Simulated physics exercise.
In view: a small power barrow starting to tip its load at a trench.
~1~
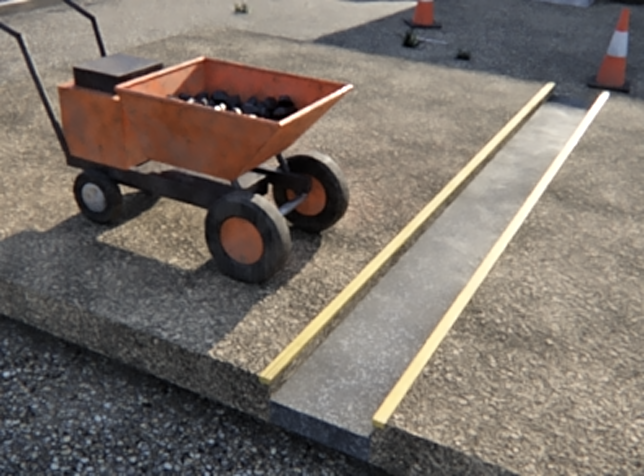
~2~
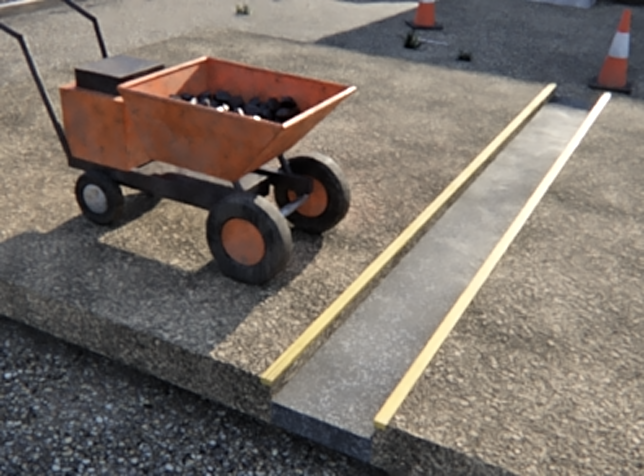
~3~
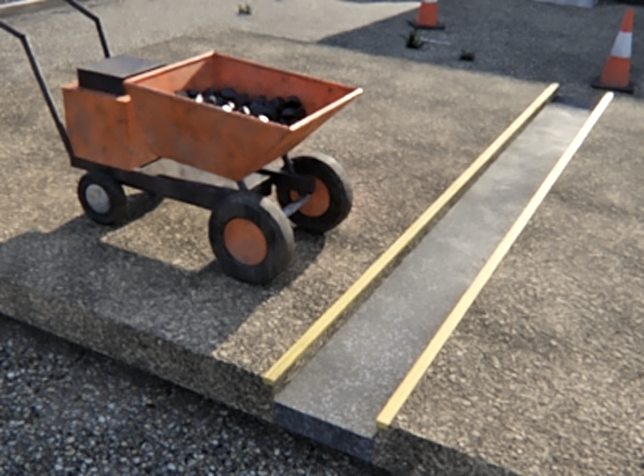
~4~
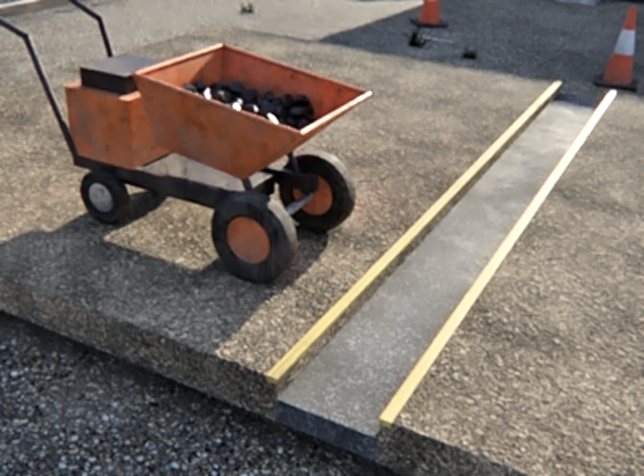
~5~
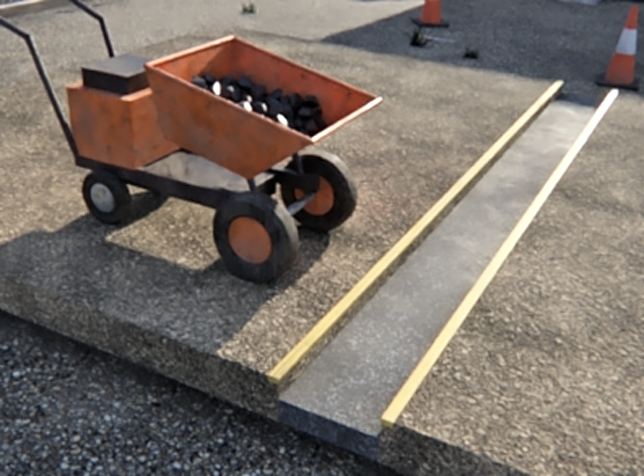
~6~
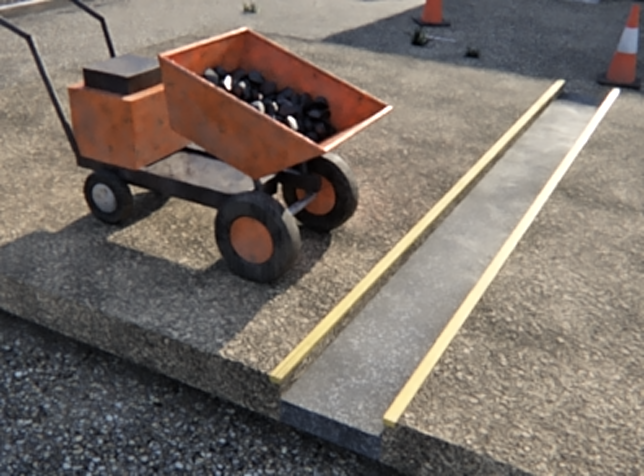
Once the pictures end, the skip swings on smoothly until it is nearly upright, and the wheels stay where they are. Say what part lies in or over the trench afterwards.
It catches over half.
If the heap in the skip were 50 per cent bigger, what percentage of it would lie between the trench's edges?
Some 80 per cent.
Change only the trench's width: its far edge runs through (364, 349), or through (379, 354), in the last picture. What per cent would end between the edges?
The first gives 10 %, the second 40 %.
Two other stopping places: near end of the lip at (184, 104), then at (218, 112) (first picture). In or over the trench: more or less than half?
The first try: The smaller part. The second: More than half.
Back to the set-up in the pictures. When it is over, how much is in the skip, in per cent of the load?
Roughly 0 in a hundred.
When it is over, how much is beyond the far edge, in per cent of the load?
Roughly 10 in a hundred.
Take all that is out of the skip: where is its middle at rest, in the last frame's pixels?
Close to (429, 295).
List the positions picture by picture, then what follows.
In the first picture, lip of the skip near (279, 126), level; top of the load near (223, 111), lumps of coal; first edge of the trench near (307, 334); far edge near (414, 370), the trench over half as wide as the skip, and shallow for its width.
In the second picture, lip of the skip near (282, 128), level; top of the load near (225, 112).
In the third picture, lip of the skip near (289, 131), tipped barely; top of the load near (231, 109).
In the fourth picture, lip of the skip near (300, 135), tipped a little; top of the load near (226, 104).
In the fifth picture, lip of the skip near (311, 142), tipped a little; top of the load near (217, 92).
In the sixth picture, lip of the skip near (323, 152), tipped clearly; top of the load near (227, 98); first edge of the trench near (317, 333); far edge near (424, 369).
Shortly afterwards, skip tipped steeply; the whole lot in the skip.
Next, skip tipped right over; near two thirds in the skip; near a third in or heaped over the trench.
Some moments later, skip tipped right over; only a few in the skip; all but a few in or heaped over the trench; a little beyond it.
In the end, skip tipped right over; all but a few in or heaped over the trench; a little beyond it.
